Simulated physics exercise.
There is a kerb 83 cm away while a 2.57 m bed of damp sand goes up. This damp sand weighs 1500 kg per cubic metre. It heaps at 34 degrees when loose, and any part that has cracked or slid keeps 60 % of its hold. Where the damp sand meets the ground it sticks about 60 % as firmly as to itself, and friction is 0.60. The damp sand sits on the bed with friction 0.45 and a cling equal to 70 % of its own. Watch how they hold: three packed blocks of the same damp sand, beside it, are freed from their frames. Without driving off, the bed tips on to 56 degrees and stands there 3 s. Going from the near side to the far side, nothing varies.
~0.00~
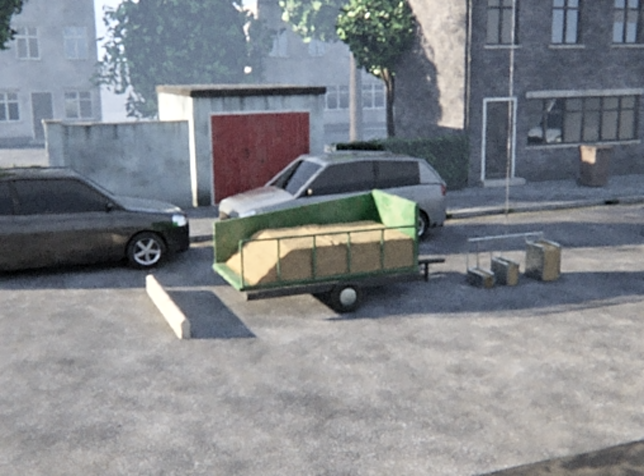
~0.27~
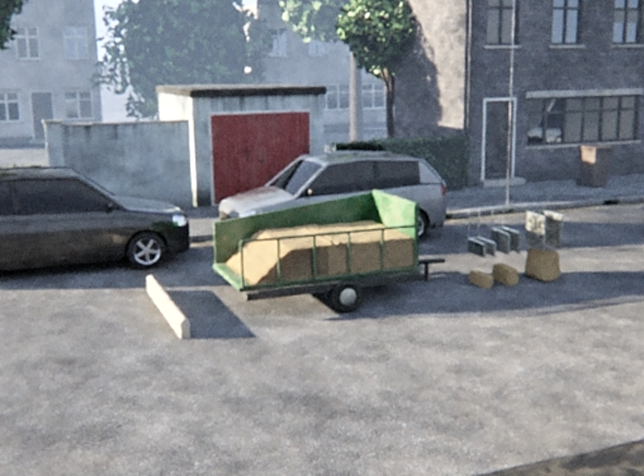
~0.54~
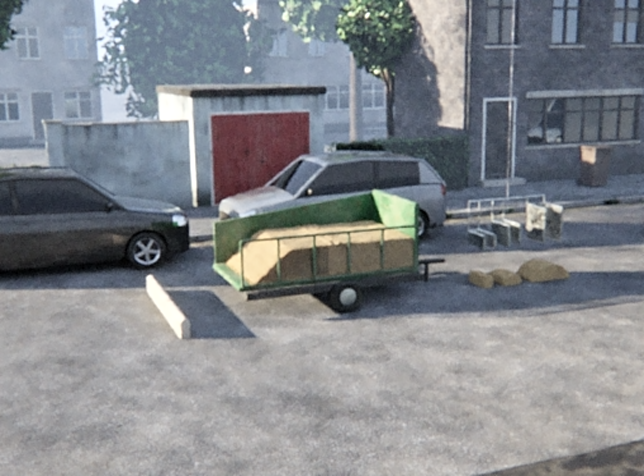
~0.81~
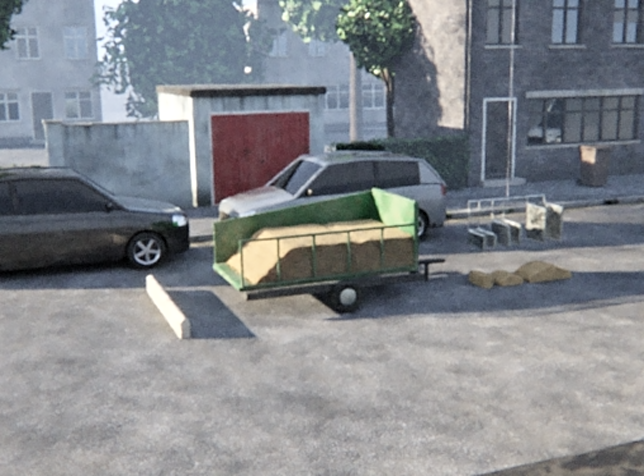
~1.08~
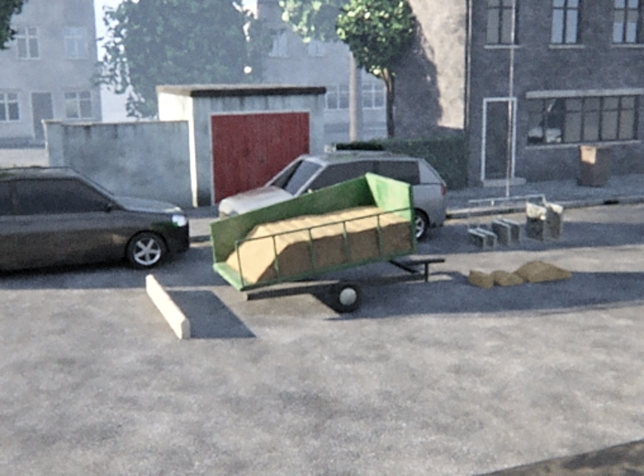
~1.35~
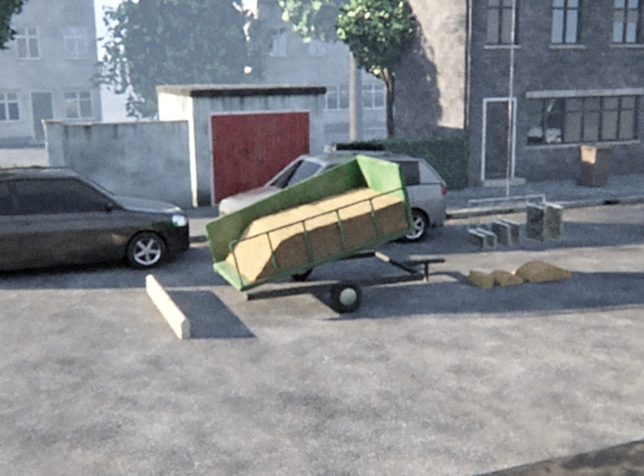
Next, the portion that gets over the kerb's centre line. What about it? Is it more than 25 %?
Yes.
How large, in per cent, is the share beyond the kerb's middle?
Close to 30 in a hundred.
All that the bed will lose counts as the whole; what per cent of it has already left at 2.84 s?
Looks like roughly 40 %, give or take.
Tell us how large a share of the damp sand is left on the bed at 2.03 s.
I'd say close to 100 per cent.
By 2.03 s, the tilt is 31 degrees, all is on the bed and 0 % past the kerb's middle.
By 2.84 s, the tilt is 52 degrees, 65 % is on the bed and 0 % past the kerb's middle.
By 3.65 s, the tilt is 56 degrees, 7 % is on the bed and 25 % past the kerb's middle.
By 4.45 s, the tilt is 56 degrees, 5 % is on the bed and 30 % past the kerb's middle.
By 6.15 s, at the end, the tilt is 56 degrees, 5 % is on the bed and 30 % past the kerb's middle.
